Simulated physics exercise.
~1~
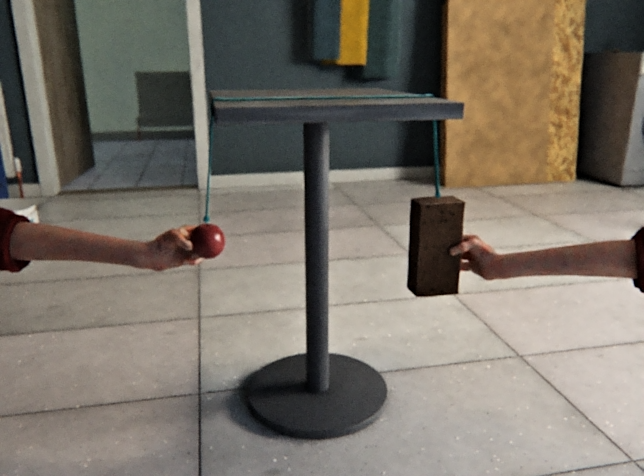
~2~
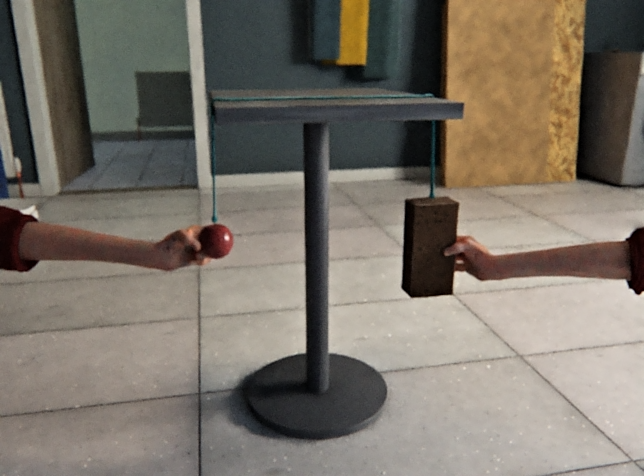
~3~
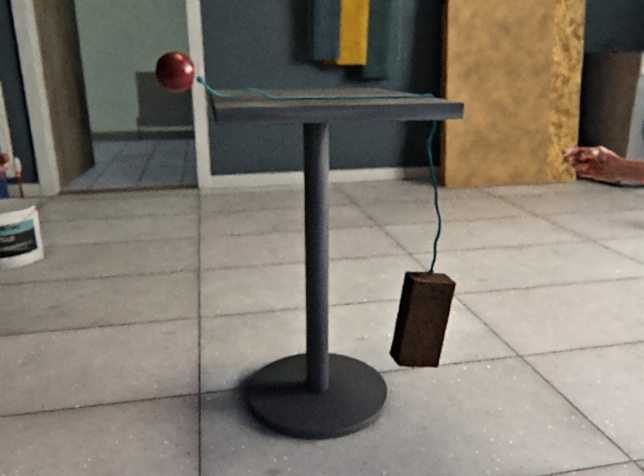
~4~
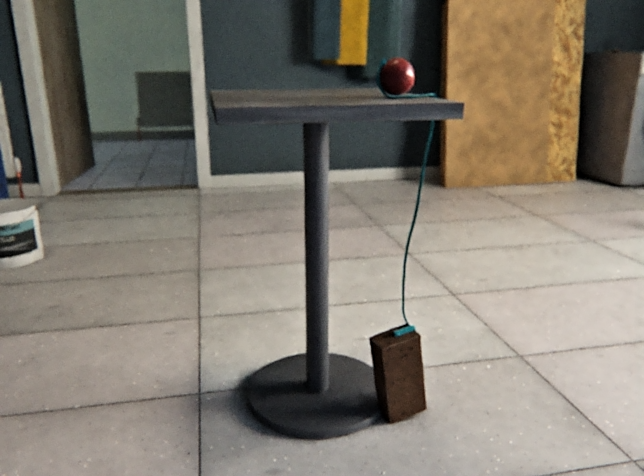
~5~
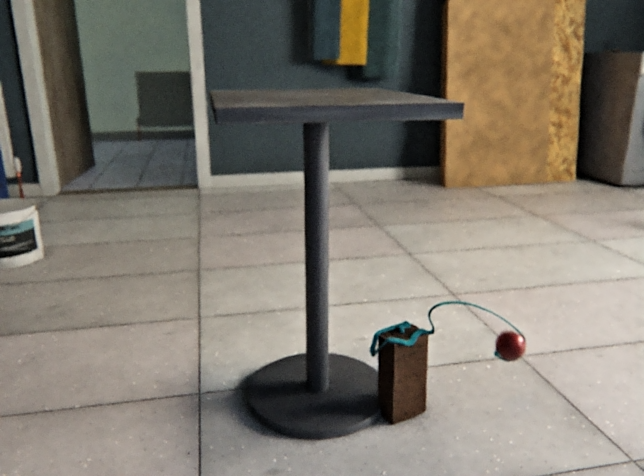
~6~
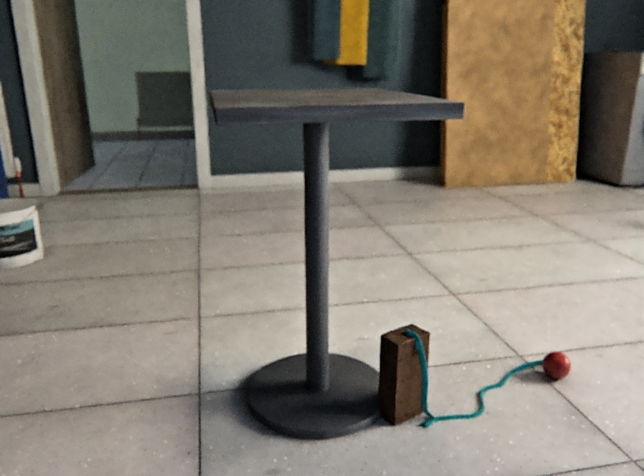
A brick drops to the floor, pulling a red ball over the table and down.
